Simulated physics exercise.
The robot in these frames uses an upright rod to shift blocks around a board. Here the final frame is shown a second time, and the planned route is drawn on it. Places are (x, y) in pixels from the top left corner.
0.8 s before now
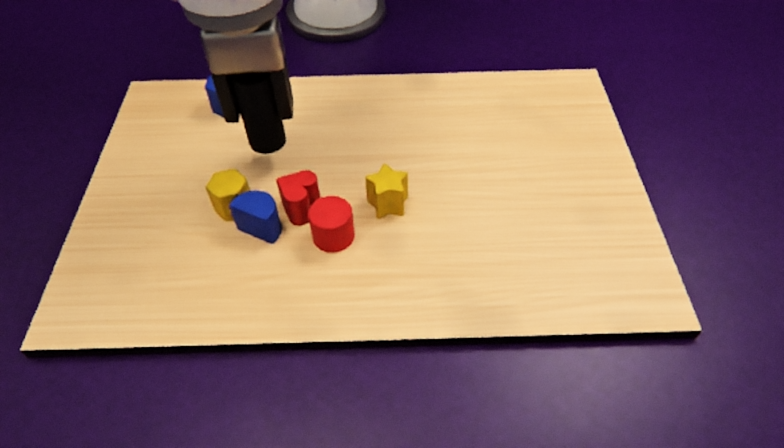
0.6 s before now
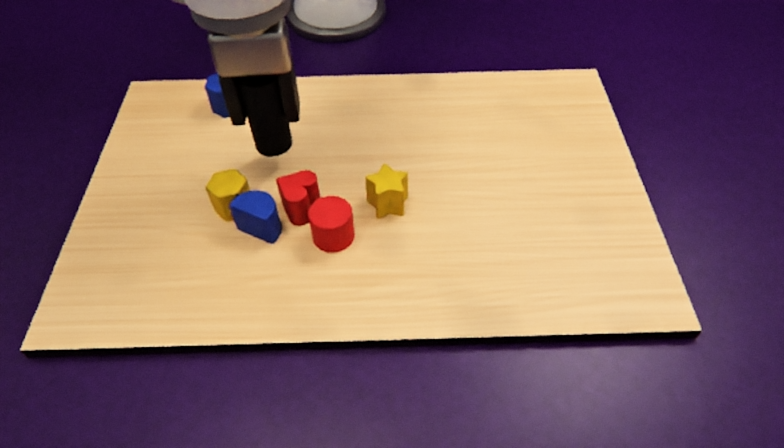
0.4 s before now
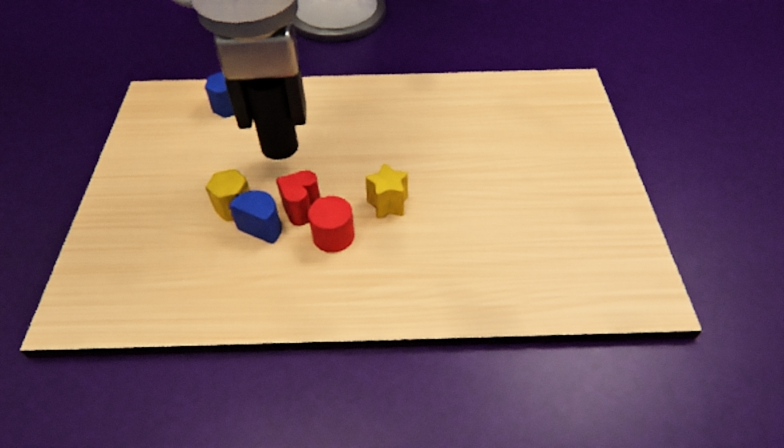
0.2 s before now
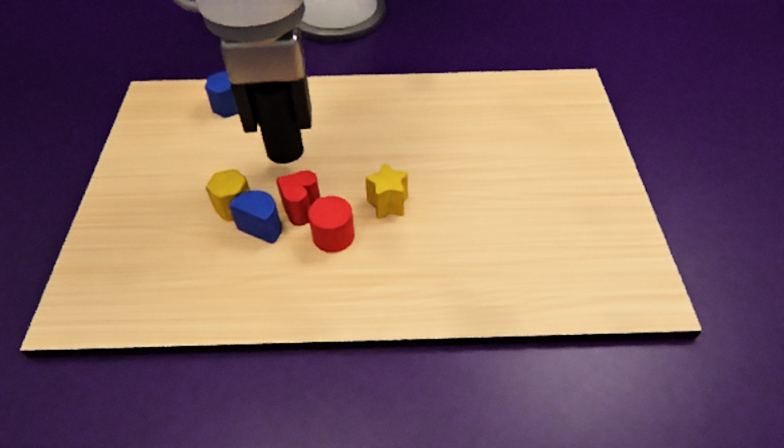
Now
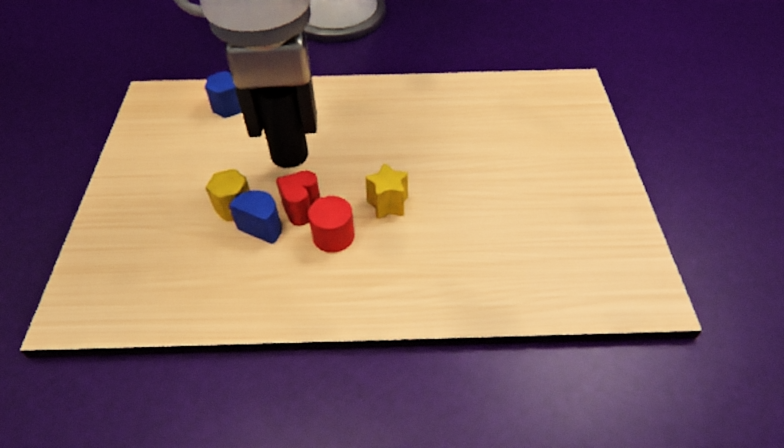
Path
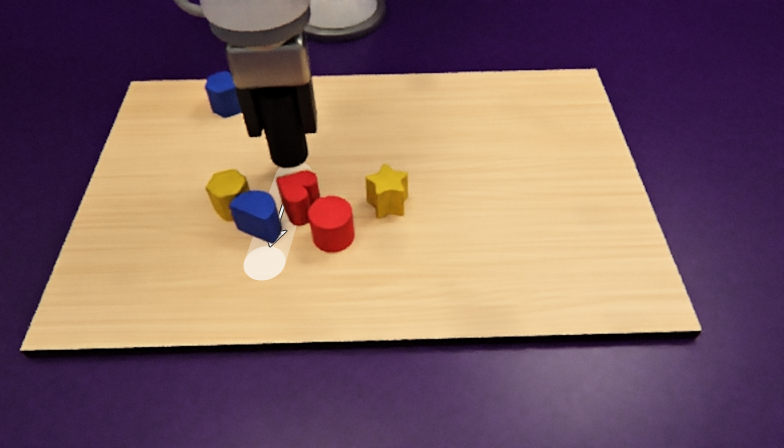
The robot's black rod moves slightly right and toward the red blocks while every block stays still.
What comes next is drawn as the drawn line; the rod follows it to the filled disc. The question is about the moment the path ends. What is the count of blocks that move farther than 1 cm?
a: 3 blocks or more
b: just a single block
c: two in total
Option c.
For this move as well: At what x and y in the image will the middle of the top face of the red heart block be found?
Around pixel (300, 231).
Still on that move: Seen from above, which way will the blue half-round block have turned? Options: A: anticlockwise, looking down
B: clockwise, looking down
The correct letter is B.
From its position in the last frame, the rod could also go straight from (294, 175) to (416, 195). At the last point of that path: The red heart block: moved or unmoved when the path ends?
By the last moment of the path, the red heart block has stayed put.
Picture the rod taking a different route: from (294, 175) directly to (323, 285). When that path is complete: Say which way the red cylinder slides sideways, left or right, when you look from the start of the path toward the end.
The shift is to the left of that direction.
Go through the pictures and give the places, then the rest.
The first frame shows lower end of the rod at (268, 142), tops of blocks, yellow hexagon at (226, 182), blue half-round block at (255, 203), red heart block at (296, 184), red cylinder at (330, 211).
The second frame shows rod at (274, 144), blocks as before.
The third frame shows rod at (280, 147), blocks as before.
The fourth frame shows rod at (285, 151), blocks as before.
The fifth frame shows rod at (290, 155), yellow hexagon at (226, 182), blue half-round block at (255, 203), red heart block at (296, 184), red cylinder at (330, 211).
The drawn path runs straight from (294, 175) to (265, 263).
On the path given first. One third of the way, rod at (280, 183); red heart block at (297, 199), turned 15° anticlockwise; red cylinder at (332, 213).
Two thirds of the way, rod at (270, 213); blue half-round block at (234, 228), turned 40° clockwise; red heart block at (297, 225), turned 40° anticlockwise; red cylinder at (333, 214).
At the end, rod at (259, 245); yellow hexagon not moved; blue half-round block at (215, 246), turned 80° clockwise; red heart block at (300, 231), turned 60° anticlockwise; red cylinder at (334, 214).
